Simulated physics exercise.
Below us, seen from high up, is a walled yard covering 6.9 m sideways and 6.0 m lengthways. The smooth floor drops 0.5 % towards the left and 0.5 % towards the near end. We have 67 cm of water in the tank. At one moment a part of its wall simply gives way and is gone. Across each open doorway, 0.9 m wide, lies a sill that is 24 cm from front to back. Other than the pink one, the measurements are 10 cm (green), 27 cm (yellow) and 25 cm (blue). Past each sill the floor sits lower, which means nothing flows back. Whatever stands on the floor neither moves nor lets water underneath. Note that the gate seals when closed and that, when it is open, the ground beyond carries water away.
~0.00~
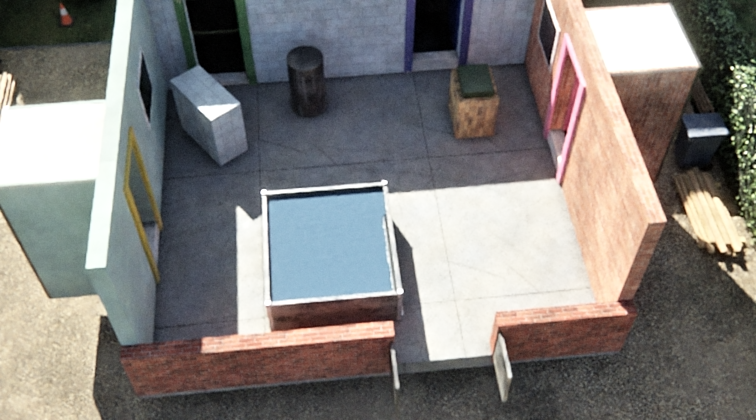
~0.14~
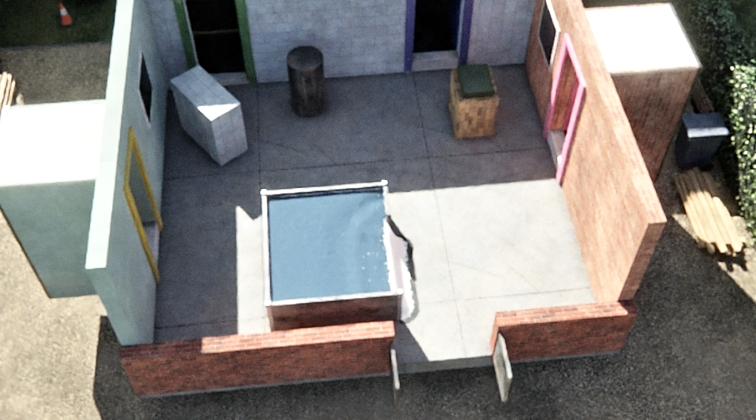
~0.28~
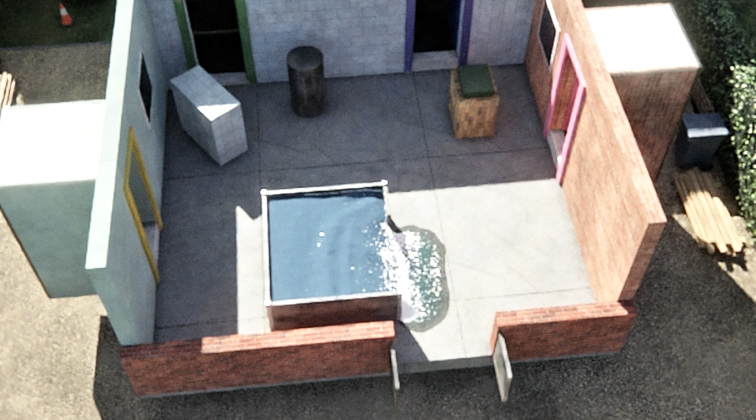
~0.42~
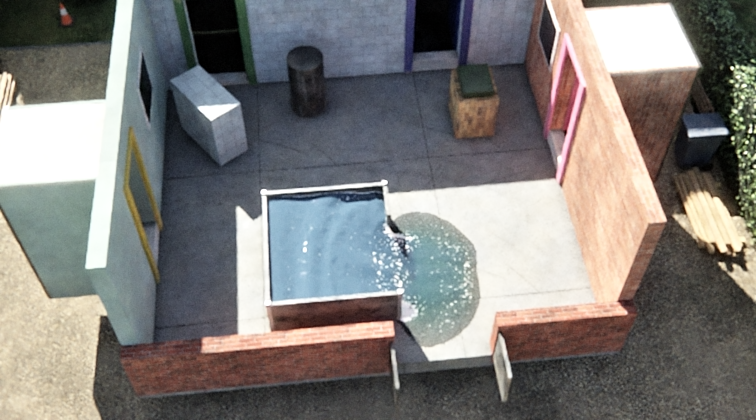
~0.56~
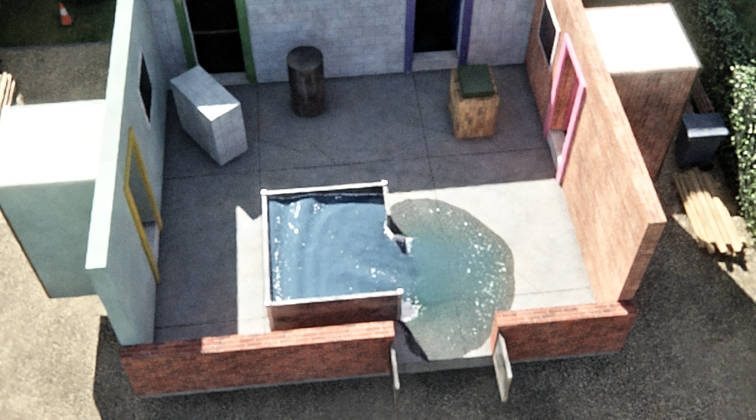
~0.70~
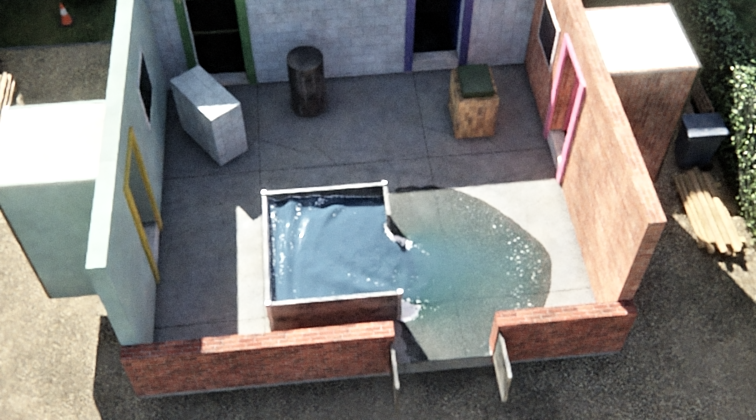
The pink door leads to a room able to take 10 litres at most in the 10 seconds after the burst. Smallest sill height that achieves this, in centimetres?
10.5 cm.
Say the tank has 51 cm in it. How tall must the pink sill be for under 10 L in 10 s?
7.0 cm.
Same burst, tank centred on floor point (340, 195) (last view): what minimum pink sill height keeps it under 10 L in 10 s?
Then roughly 25 cm.
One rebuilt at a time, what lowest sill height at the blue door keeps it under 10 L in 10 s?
At blue, about 6.5 cm.
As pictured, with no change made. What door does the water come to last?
The yellow one.
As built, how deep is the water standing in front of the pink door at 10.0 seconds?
About 7.0 centimetres deep.
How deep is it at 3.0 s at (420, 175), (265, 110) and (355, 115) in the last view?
Roughly 0, 0 and 0 cm, in turn.
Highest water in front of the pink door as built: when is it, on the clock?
Peak: Close to 3.0 s.
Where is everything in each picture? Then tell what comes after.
In the first picture, still water, 67 cm deep, in the tank at (329, 244); the pink door at (562, 119) is dry.
In the second picture, the gap is at (392, 269), the front 0.3 m out at (414, 310); the back of the tank holds 67 cm.
In the third picture, the front is at (440, 259), 0.8 m from the gap at (392, 271); 1.2 m2 of floor is wet, 67 cm left at the back.
In the fourth picture, water pours out at (392, 272) and has run 1.3 m, to (473, 275); about 9 cm deep outside, 67 cm at the back.
In the fifth picture, water pours out at (392, 272) and has run 1.9 m, to (509, 269); about 7 cm deep outside, 62 cm at the back.
In the sixth picture, the front is at (546, 268), 2.5 m from the gap at (392, 272); 5.9 m2 of floor is wet, 56 cm left at the back; the pink door at (562, 119), 3.9 m from the gap, is still 1.7 m from the nearest water.
After 1.4 s water covers 25 % of the floor, deepest (48 cm) near (602, 330); it has not reached the pink door.
After 3.0 s water covers 35 % of the floor, deepest (29 cm) near (579, 332); 14 cm at the pink door, 0 litres in over its 26 cm sill.
After 10.0 s water covers 90 % of the floor, deepest (12 cm) near (161, 227); 7 cm at the pink door, 0 litres in over its 26 cm sill.
At the pink door as built, the water arrived by 1.7 s and peaked near 14 cm at 3.0 s.
Run again over the same 10 s with other heights there, 19 litres in over 9 cm, 2 litres over 12.5 cm. The limit of 10 litres is kept from about 10.5 cm up.
